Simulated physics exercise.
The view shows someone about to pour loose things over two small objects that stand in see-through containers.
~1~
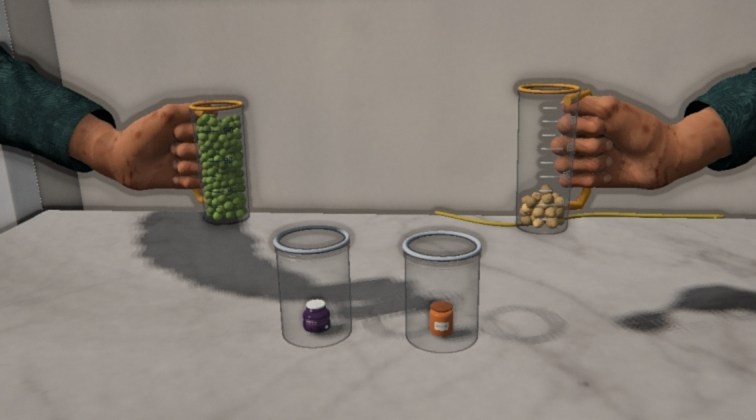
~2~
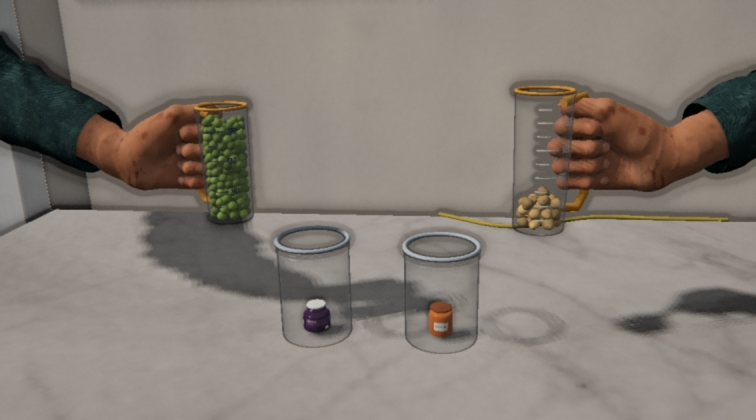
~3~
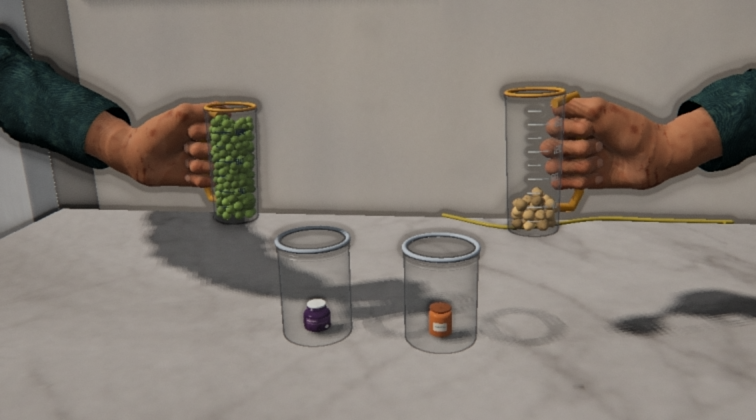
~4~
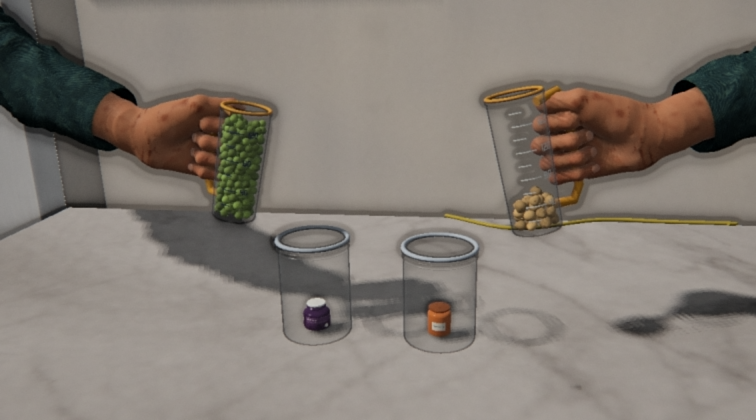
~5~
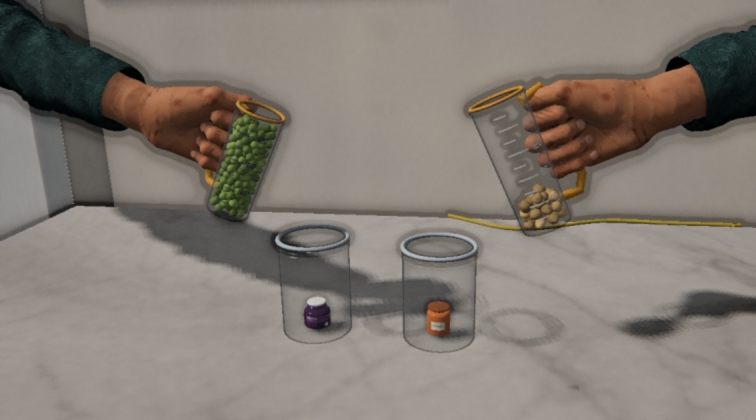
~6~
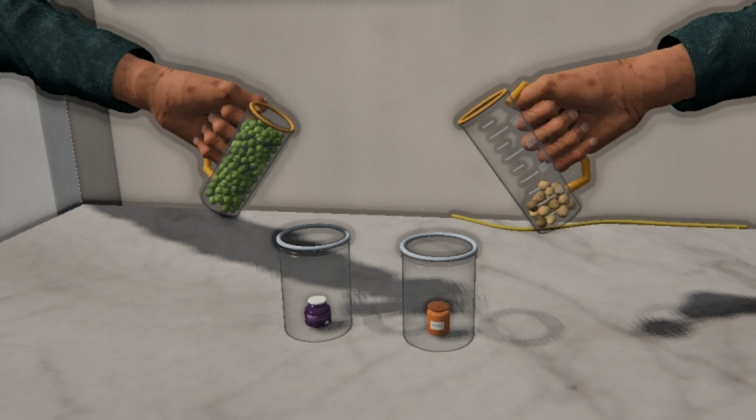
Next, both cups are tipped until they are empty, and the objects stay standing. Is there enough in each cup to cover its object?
At the end, the left will get fully engulfed, the right will jut up past the level.
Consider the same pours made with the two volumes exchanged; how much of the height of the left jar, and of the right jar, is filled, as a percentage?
You'd get 15 % full on the left side and 45 % full on the right.
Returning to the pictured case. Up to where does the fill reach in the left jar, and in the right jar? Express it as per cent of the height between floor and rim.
I'd say the left reaches about 50 in a hundred of its height, and the right about 25 in a hundred.
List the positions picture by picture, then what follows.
The first frame shows small bottle in the left jar at (316, 315), a quarter of its height or less; left cup at (222, 163), nearly full of dried peas; small canister in the right jar at (442, 318), a quarter of its height or less; right cup at (545, 160), a quarter full of dried chickpeas.
The second frame shows left cup at (227, 163), upright; right cup at (541, 161), upright.
The third frame shows left cup at (234, 163), upright; right cup at (534, 162), upright.
The fourth frame shows left cup at (240, 163), tipped 12°; right cup at (526, 163), tipped 12°.
The fifth frame shows left cup at (244, 162), tipped 24°; right cup at (522, 163), tipped 24°.
The sixth frame shows small bottle in the left jar at (318, 311); left cup at (246, 162), tipped 35°; small canister in the right jar at (438, 318); right cup at (521, 163), tipped 35°.
Then, 0.51 s past the last view, left jar empty, all of its cupful still in the cup; right jar empty, all of its cupful still in the cup.
Then, 1.06 s past the last view, left jar nearly empty, nearly all of its cupful still in the cup; right jar empty, all of its cupful still in the cup.
Then, 1.72 s past the last view, left jar a third full, none of its cupful still in the cup; right jar nearly empty, none of its cupful still in the cup.
Finally, left jar half full (surface near (316, 282)), nothing beside it; right jar a quarter full (surface near (439, 312)), nothing beside it; the left thing is covered; the right thing is still showing.
